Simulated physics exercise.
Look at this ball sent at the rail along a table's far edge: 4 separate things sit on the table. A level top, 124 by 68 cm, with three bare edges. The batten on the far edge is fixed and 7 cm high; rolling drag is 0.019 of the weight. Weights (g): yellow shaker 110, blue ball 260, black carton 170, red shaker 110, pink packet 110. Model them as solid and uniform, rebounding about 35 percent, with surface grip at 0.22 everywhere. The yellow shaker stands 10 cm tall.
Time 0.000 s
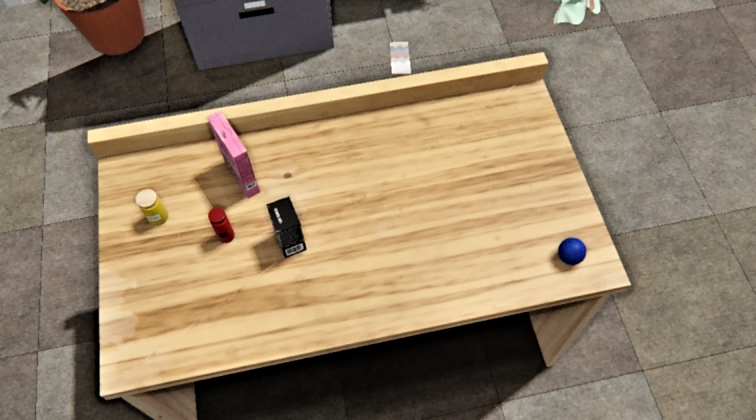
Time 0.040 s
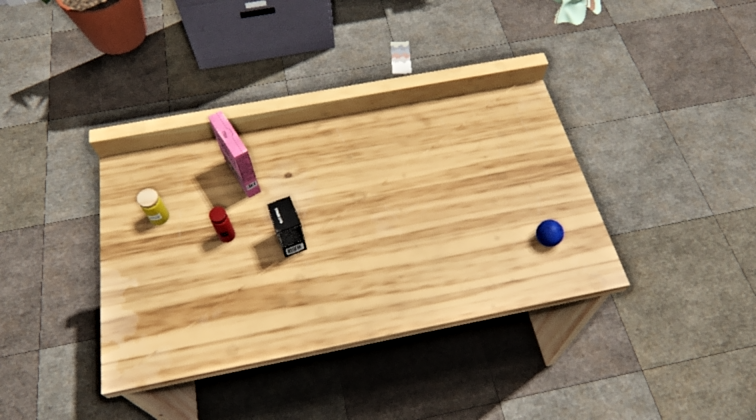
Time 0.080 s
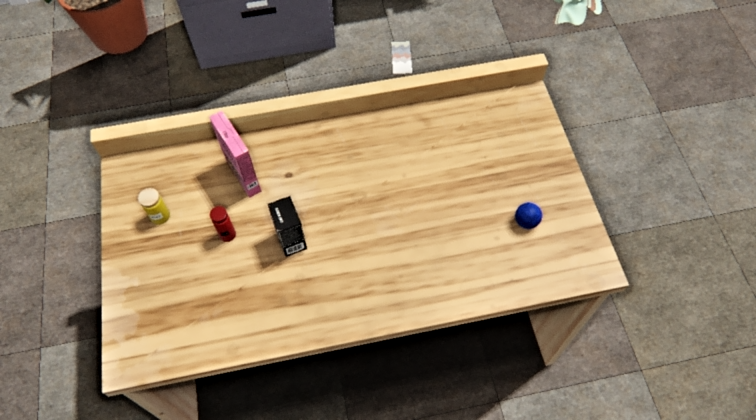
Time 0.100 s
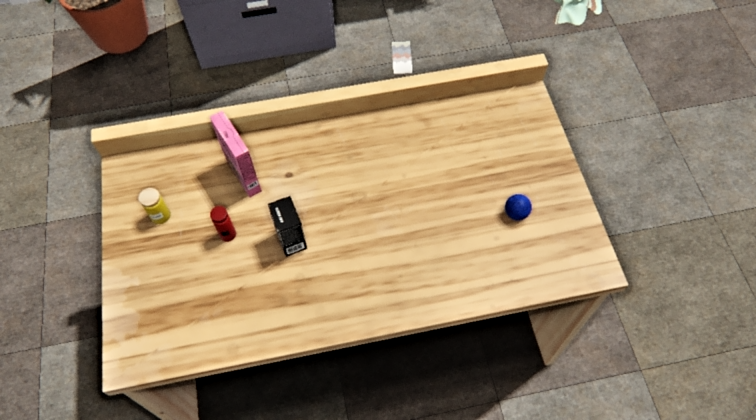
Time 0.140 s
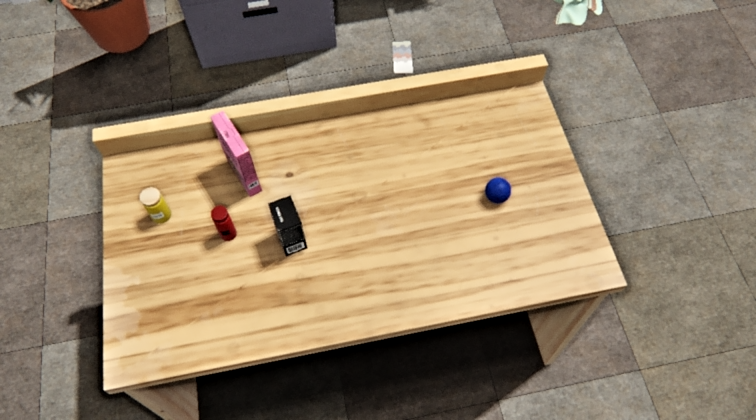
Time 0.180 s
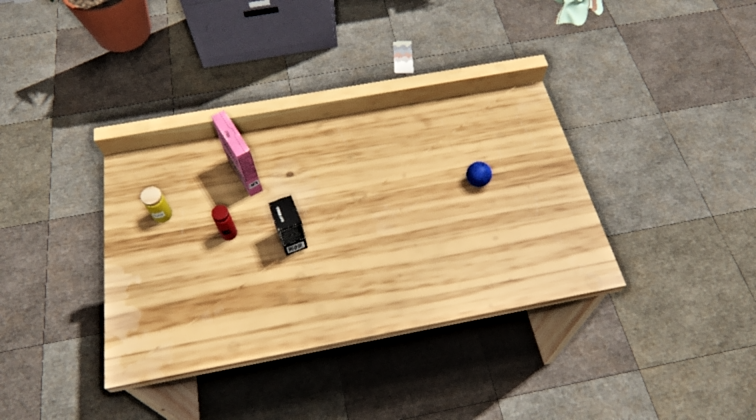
A blue ball rolls steadily from the right side of a pale wooden table up and to the left across the bare top, toward the raised rail, while everything else stays still. On the left half stand a yellow shaker, a red shaker, a tall pink packet and a black carton. The view looks down from above, nearly steady, with grey floor tiles, a potted plant and a dark box beyond.
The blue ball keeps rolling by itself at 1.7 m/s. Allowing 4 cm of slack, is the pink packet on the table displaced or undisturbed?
The pink packet is displaced.
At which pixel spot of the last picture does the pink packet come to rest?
It settles at around (181, 170).
After 0.58 s, blue ball near (356, 142).
After 1.38 s, blue ball near (199, 220); pink packet 39° off upright near (199, 157).
After 2.28 s, blue ball near (90, 296); pink packet on its side near (180, 170).
In the end (2.7 s), toppled on the table, pink packet; the other 3 under 4 cm from the start. At the end, from the last picture's camera, pink packet near (180, 170).
